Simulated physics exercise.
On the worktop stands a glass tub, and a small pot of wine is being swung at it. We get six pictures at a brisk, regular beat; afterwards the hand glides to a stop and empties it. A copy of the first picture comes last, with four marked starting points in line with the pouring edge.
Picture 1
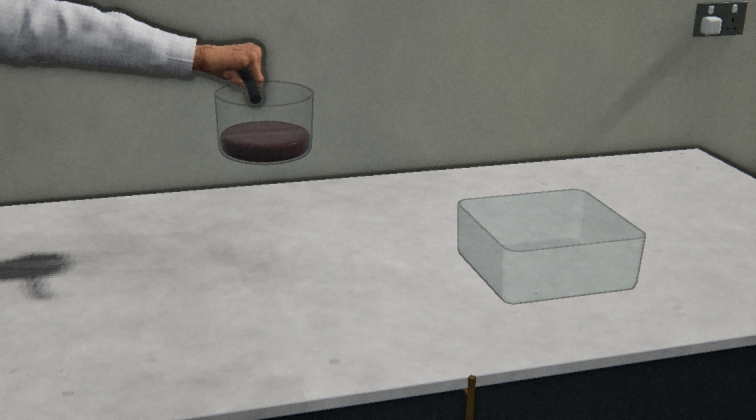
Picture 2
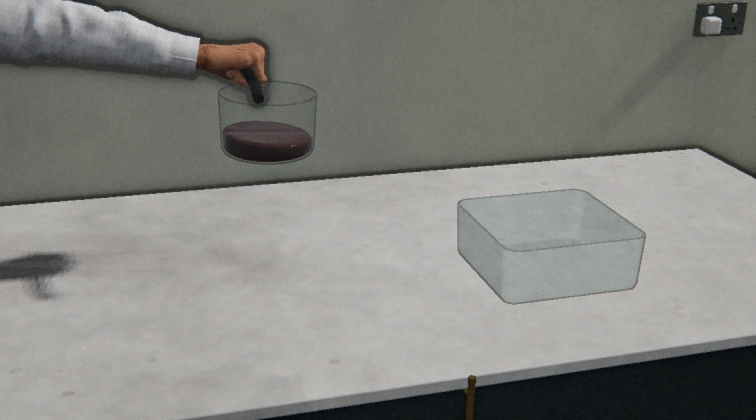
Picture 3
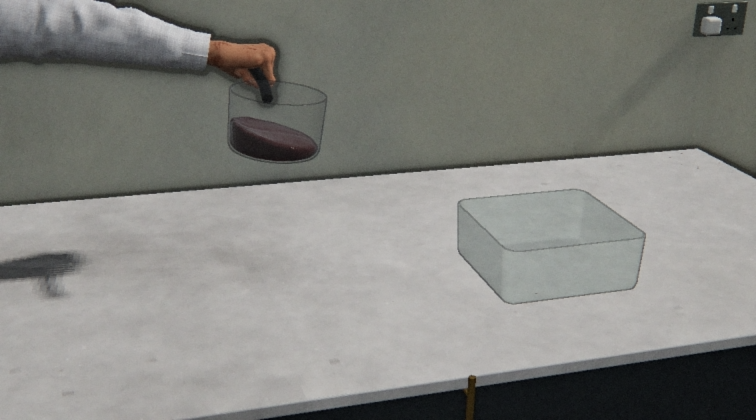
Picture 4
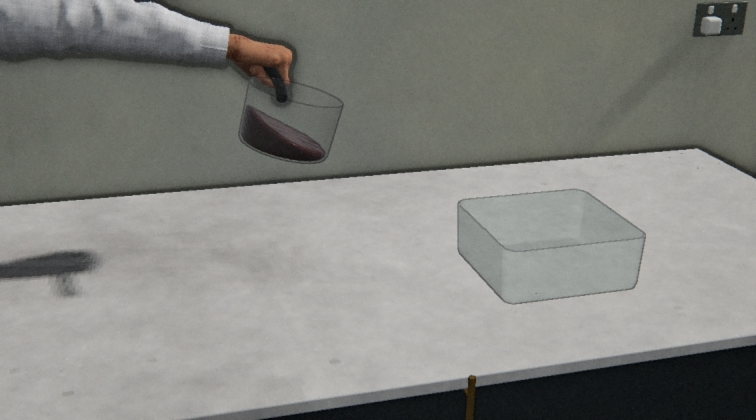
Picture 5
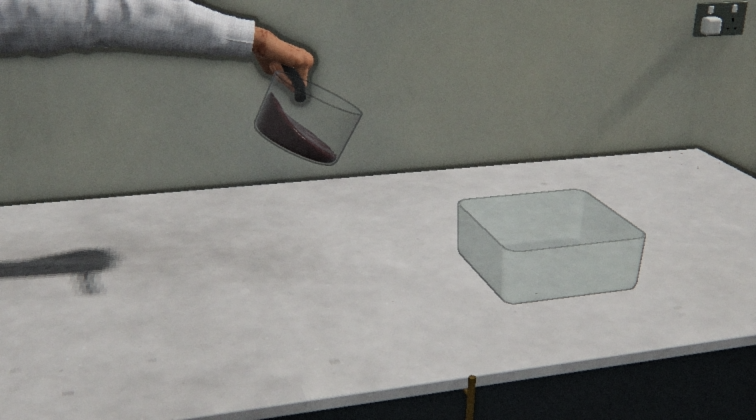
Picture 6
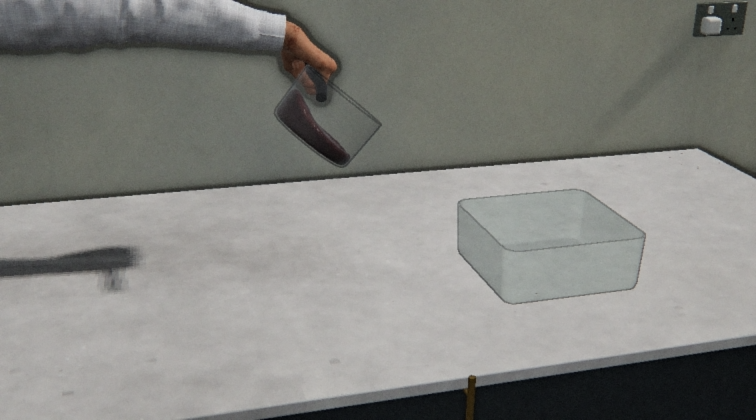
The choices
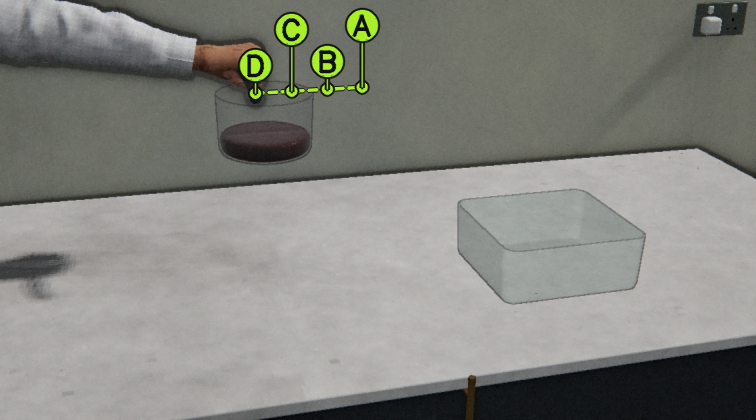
A hand moves a small pot of wine right and tips it toward a glass tub.
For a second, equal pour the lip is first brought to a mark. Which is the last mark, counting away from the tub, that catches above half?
D will do.
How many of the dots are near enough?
All of the four.
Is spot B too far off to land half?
No.
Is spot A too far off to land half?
No, that is safe.
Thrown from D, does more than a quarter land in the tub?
Yes, it does.
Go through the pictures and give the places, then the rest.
Upright, lip at (310, 90); tub from (500, 303) to (635, 286); nothing has left yet, in the first picture.
Upright, lip at (313, 90); nothing has left yet, in the second picture.
Tipped about 6°, lip at (324, 94); nothing has left yet, in the third picture.
Tipped about 15°, lip at (340, 100); nothing has left yet, in the fourth picture.
Tipped about 26°, lip at (359, 109); nothing has left yet, in the fifth picture.
Tipped about 40°, lip at (378, 120); nothing has left yet, in the sixth picture.
On the marked copy, A at (362, 87); B at (327, 89); C at (291, 91); D at (255, 93).
For spot A, about 81 % lands in the tub, 4 % falls short and 15 % goes beside or beyond.
For spot B, about 85 % lands in the tub, 10 % falls short and 5 % goes beside or beyond.
For spot C, about 70 % lands in the tub, 13 % falls short and 17 % goes beside or beyond.
For spot D, about 62 % lands in the tub, 21 % falls short and 17 % goes beside or beyond.
